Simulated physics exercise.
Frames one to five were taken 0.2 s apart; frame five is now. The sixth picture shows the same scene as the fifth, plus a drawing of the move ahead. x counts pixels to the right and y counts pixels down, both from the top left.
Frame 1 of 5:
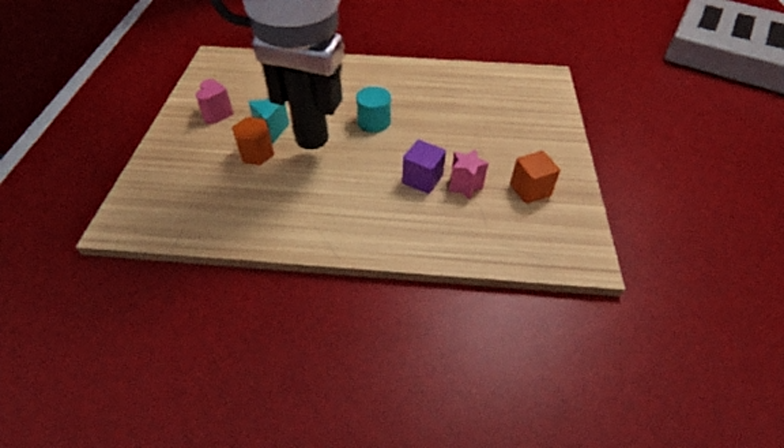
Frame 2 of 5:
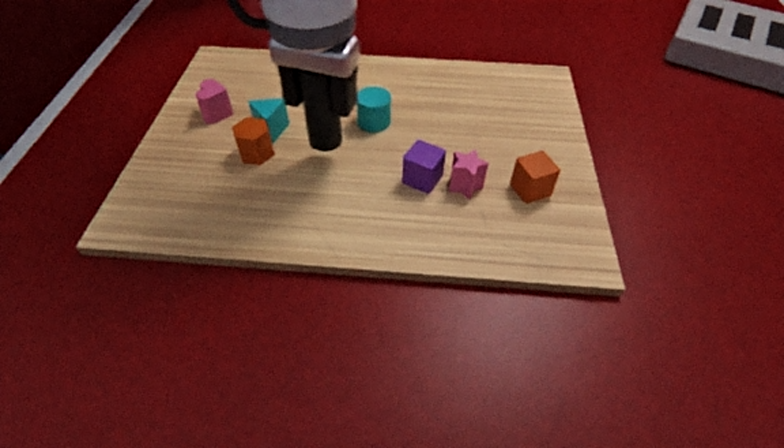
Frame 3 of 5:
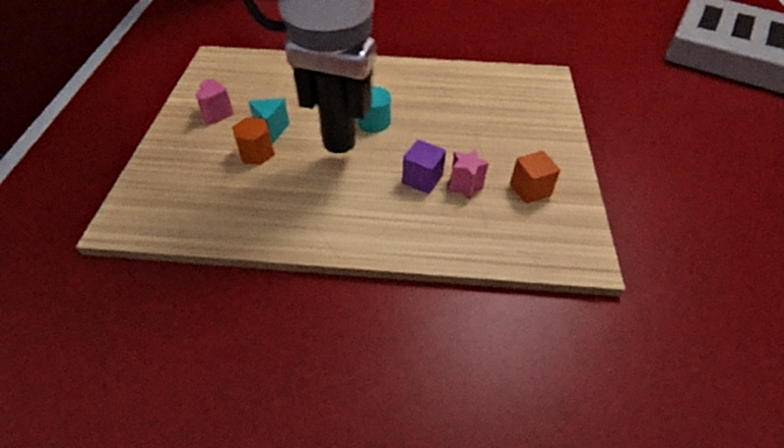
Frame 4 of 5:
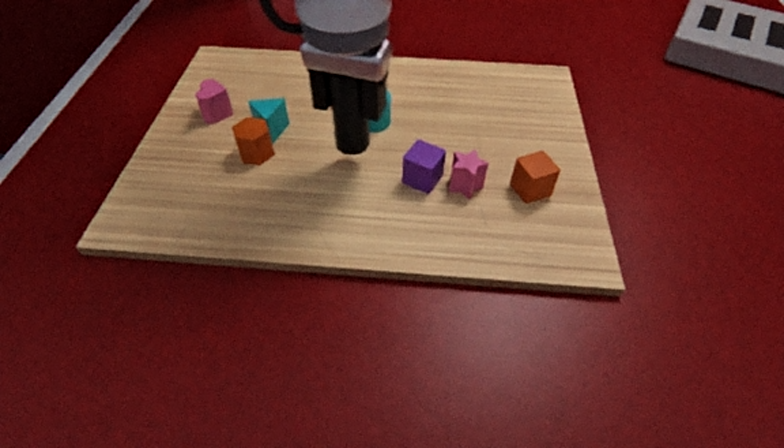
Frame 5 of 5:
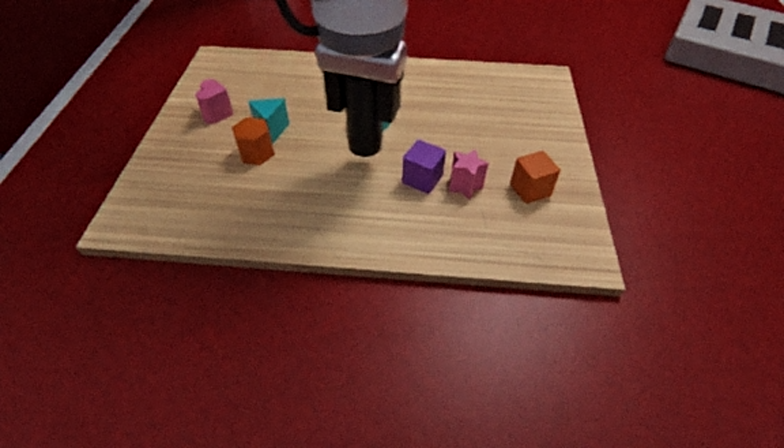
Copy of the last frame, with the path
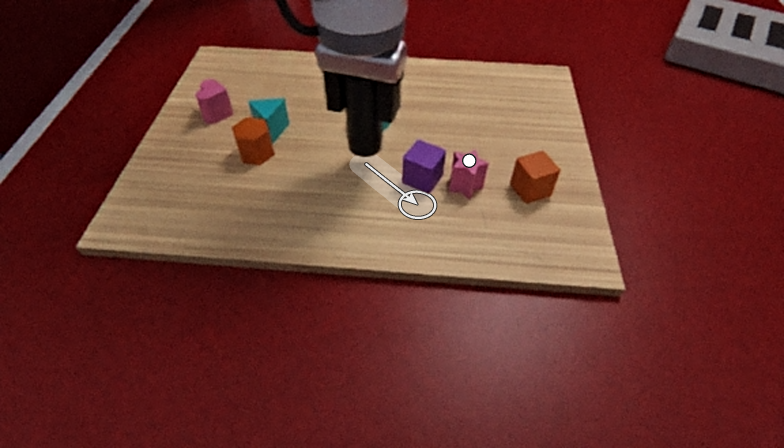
On a wooden board over a red surface, a robot arm's dark stick moves steadily a short way right, passing in front of a turquoise cylinder and nearing a purple block, while the scattered coloured blocks stay still.
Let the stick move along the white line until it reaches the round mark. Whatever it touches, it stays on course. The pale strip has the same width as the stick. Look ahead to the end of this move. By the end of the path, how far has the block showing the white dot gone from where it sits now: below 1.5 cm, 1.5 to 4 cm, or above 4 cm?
Goes under 1.5 cm.
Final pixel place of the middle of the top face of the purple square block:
Just about (444, 162).
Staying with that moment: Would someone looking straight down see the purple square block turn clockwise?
I expect not.
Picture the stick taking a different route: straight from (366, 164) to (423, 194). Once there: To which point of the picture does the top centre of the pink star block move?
Around (492, 161).
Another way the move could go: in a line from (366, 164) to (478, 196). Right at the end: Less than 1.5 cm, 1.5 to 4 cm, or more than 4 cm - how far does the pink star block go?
It goes a long way, over 4 cm.
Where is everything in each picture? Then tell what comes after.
In the first frame, tip of the stick at (312, 140), middles of tops, turquoise cylinder at (374, 96), purple square block at (425, 153), pink star block at (469, 161).
In the second frame, stick at (326, 141), nothing pushed.
In the third frame, stick at (339, 143), nothing pushed.
In the fourth frame, stick at (353, 145), nothing pushed.
In the fifth frame, stick at (365, 147), turquoise cylinder hidden, purple square block at (425, 153), pink star block at (469, 161).
The line goes in a line from (366, 164) to (417, 204); the dot is on the pink star block.
The first path, step by step. Halfway along, stick at (391, 167); purple square block at (429, 155), turned 10° anticlockwise.
At the end, stick at (419, 187); turquoise cylinder unmoved; purple square block at (444, 162), turned 75° anticlockwise; pink star block at (478, 161), turned 20° anticlockwise.
